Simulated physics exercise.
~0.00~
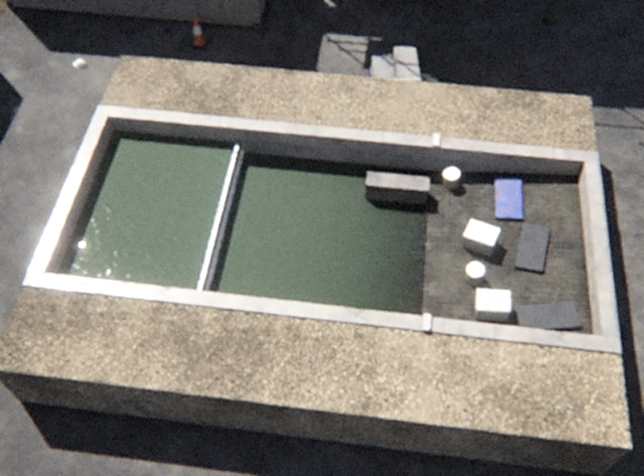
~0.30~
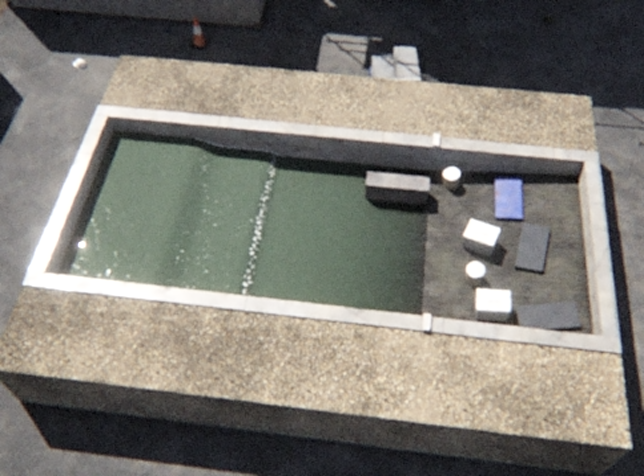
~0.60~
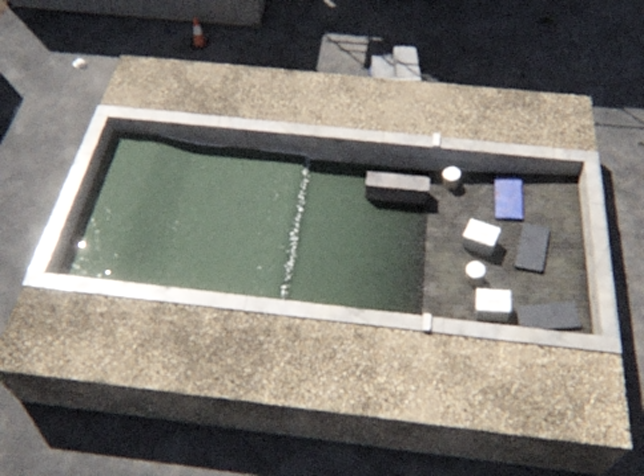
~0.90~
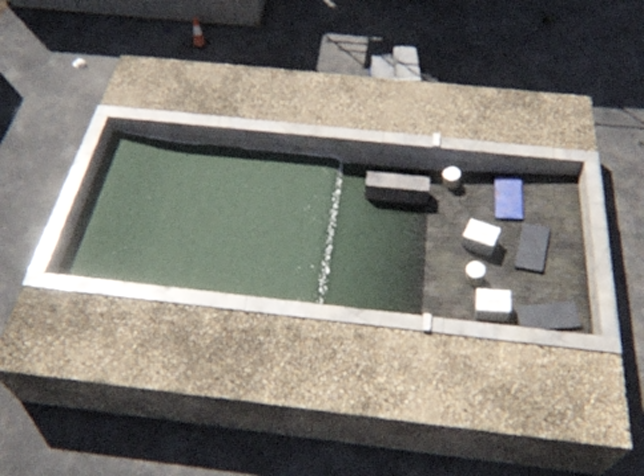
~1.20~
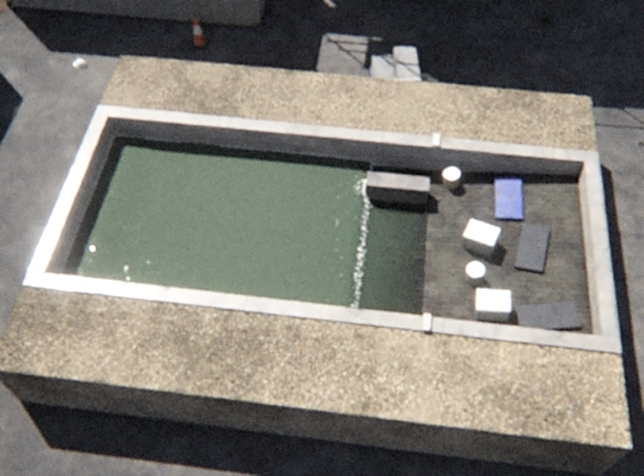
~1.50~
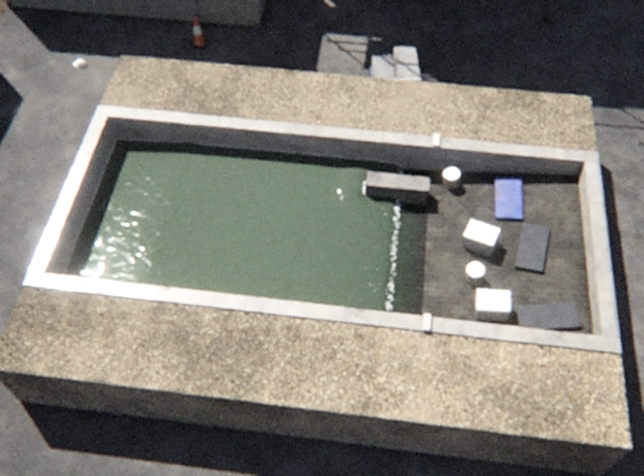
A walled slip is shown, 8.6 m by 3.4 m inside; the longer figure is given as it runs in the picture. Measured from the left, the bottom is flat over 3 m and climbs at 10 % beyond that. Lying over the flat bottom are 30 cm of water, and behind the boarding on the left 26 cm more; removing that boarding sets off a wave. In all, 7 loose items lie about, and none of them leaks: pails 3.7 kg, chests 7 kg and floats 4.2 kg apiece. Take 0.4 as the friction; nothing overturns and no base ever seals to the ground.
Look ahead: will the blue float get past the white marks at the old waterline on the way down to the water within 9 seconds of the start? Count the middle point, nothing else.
As for the blue float, it never goes beyond the marks in time.
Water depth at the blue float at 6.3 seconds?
Roughly 5 cm deep.
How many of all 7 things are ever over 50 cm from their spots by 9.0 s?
I make that 7.
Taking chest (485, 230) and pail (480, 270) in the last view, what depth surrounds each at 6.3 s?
About 10 and 6 cm.
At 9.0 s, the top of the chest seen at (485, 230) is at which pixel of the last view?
Its top ends up at around (300, 203).
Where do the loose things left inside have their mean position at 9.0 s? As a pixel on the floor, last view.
Centre of the remaining things: Roughly (351, 248).
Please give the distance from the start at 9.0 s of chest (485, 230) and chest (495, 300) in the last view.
In turn: 300 cm, 350 cm.
After 2.1 s the blue float is near (509, 197), 0.0 m from its start, aground; 0 of 7 are over the mark; 0 afloat.
After 4.0 s the blue float is near (560, 192), 0.9 m from its start, afloat; 0 of 7 are over the mark; 7 afloat.
After 6.3 s the blue float is near (527, 192), 0.3 m from its start, afloat; 1 of 7 are over the mark; 7 afloat.
After 9.0 s the blue float is near (443, 189), 1.1 m from its start, aground; 6 of 7 are over the mark; 4 afloat.
